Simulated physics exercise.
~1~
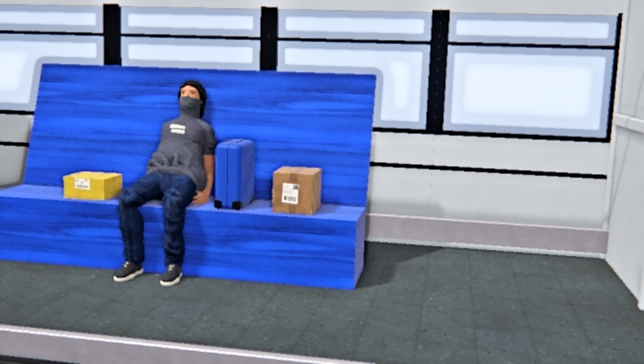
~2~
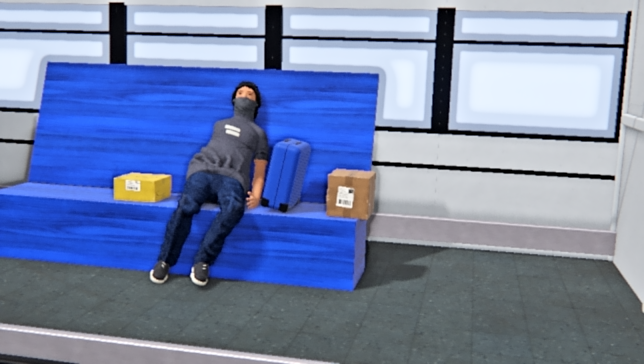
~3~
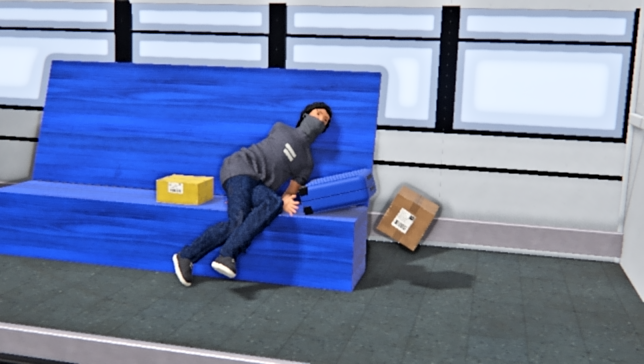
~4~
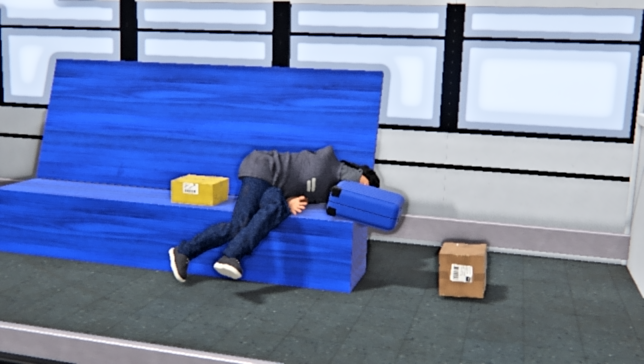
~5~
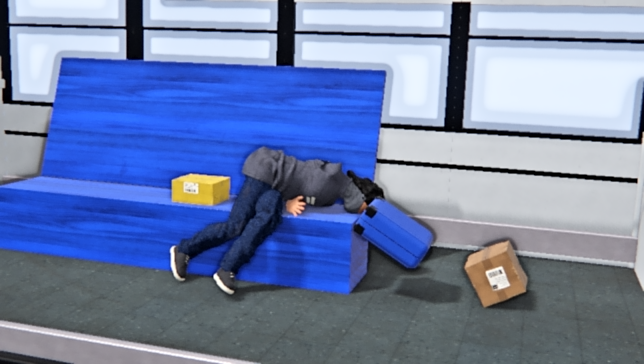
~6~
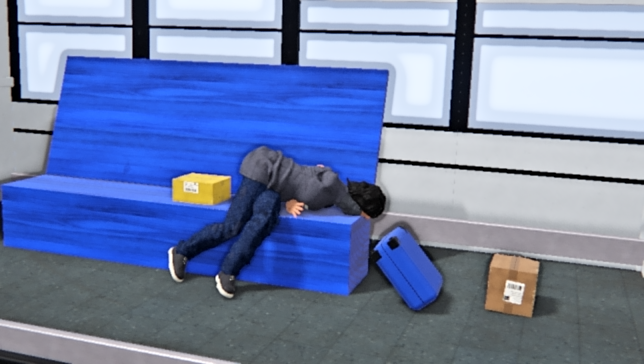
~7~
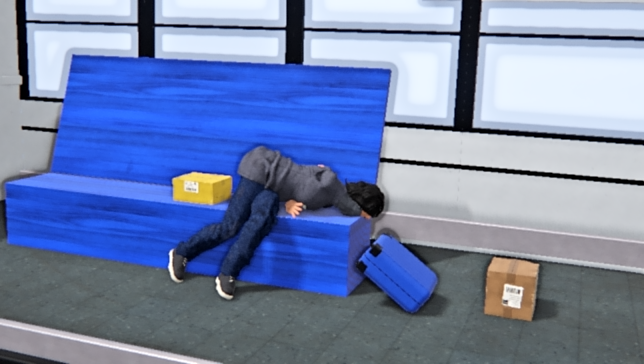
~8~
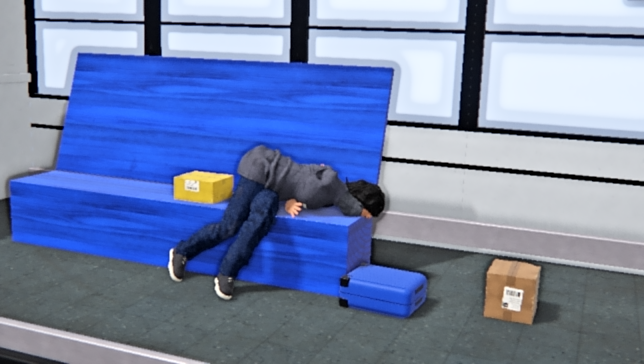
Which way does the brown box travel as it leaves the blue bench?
The brown box moves to the right, going off the right end of the bench and down to the floor.
